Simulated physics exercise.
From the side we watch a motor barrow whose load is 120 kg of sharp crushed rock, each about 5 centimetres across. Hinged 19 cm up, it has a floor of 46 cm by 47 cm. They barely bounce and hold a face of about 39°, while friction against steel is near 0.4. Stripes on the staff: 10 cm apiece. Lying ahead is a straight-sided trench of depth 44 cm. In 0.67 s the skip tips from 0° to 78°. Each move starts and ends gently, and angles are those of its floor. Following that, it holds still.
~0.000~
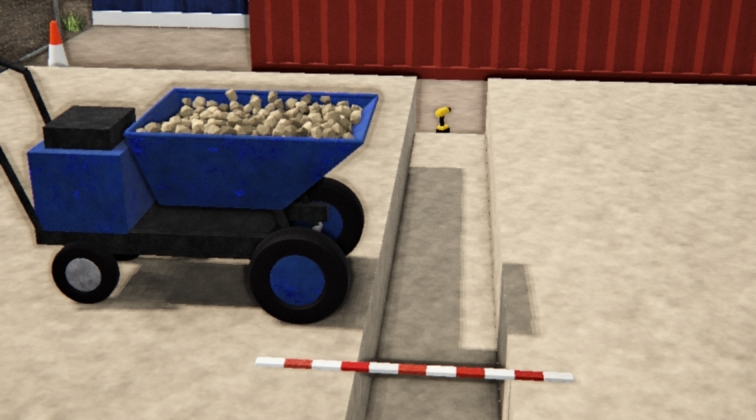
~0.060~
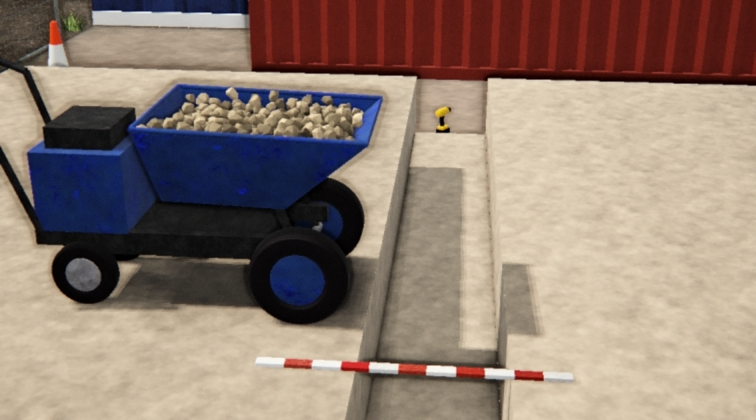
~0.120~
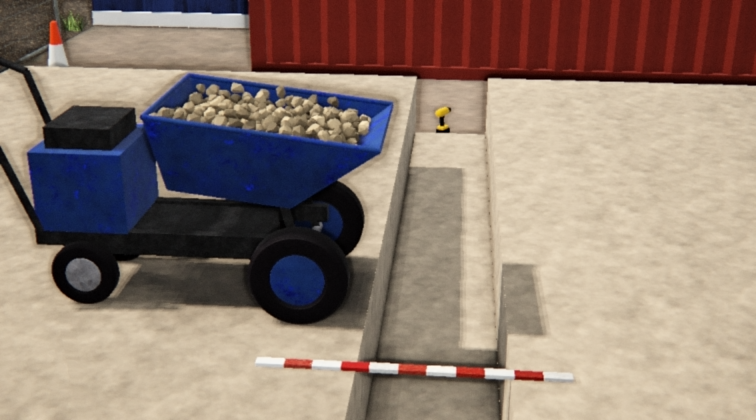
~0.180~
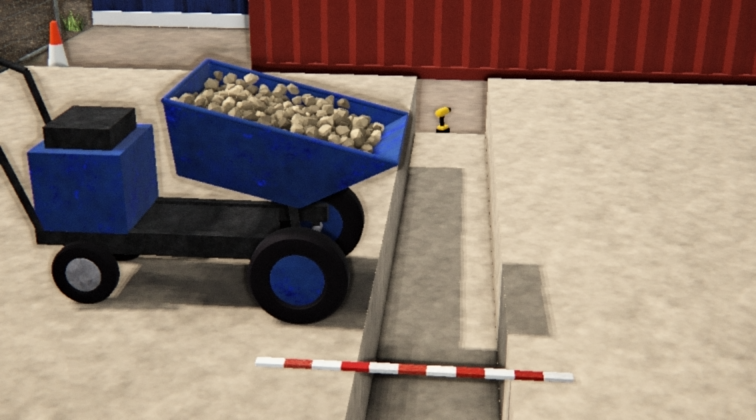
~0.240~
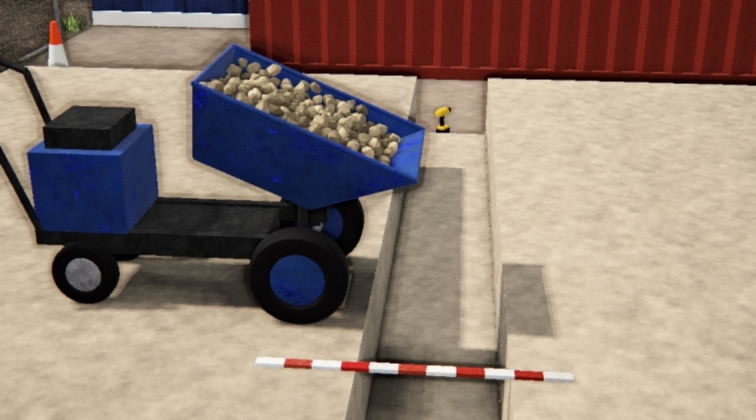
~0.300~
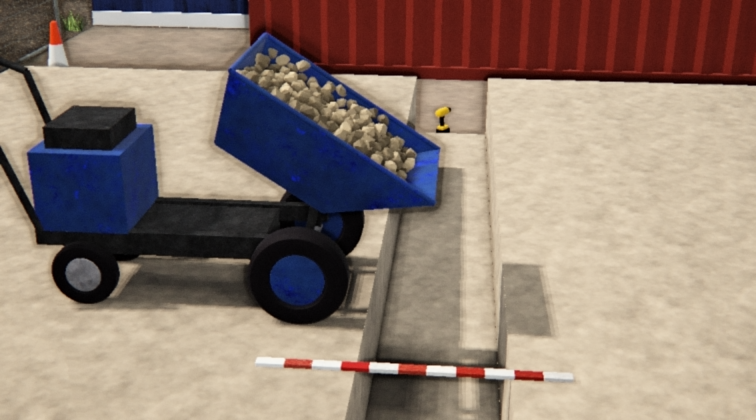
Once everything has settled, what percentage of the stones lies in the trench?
I would say 62 percent.
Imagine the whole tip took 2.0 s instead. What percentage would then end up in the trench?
Around 85 per cent would end in the trench.
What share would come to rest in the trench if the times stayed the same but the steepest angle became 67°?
In that case some 55 per cent.
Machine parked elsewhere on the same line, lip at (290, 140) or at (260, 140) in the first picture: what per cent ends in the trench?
About 100 per cent from the first spot, about 100 from the second.
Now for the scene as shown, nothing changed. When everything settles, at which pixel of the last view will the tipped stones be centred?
The resting stones are centred at roughly (488, 367).
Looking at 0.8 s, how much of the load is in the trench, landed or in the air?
I'd put it near 35 per cent.
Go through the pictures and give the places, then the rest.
Lip at (363, 142), floor tilted 0°, highest stones at (304, 108), in the first picture.
Lip at (367, 145), floor tilted 2°, highest stones at (291, 108); the stones move at 0.4 m/s on average, in the second picture.
The skip is at 7°, its lip at (380, 152); the top of the load is at (225, 97); the stones move at 0.8 m/s on average, in the third picture.
The skip is at 14°, its lip at (398, 164); the top of the load is at (231, 86); the stones move at 1.2 m/s on average, in the fourth picture.
The skip is at 23°, its lip at (417, 181); the top of the load is at (245, 74); the stones move at 1.4 m/s on average, in the fifth picture.
Lip at (435, 204), floor tilted 33°, highest stones at (265, 65); the stones move at 1.6 m/s on average, in the sixth picture.
After 0.5 s the floor is at 66°; 100 % in the skip; the foremost stones are at (461, 238).
After 0.8 s the floor is at 78°; 45 % in the skip, 33 % in the trench, 22 % past the trench; the foremost stones are at (572, 303).
After 1.1 s the floor is at 78°; 0 % in the skip, 61 % in the trench, 38 % past the trench; the foremost stones are past the picture's edge.
After 3.1 s the floor is at 78°; 0 % in the skip, 62 % in the trench, 38 % past the trench; the foremost stones are past the picture's edge.
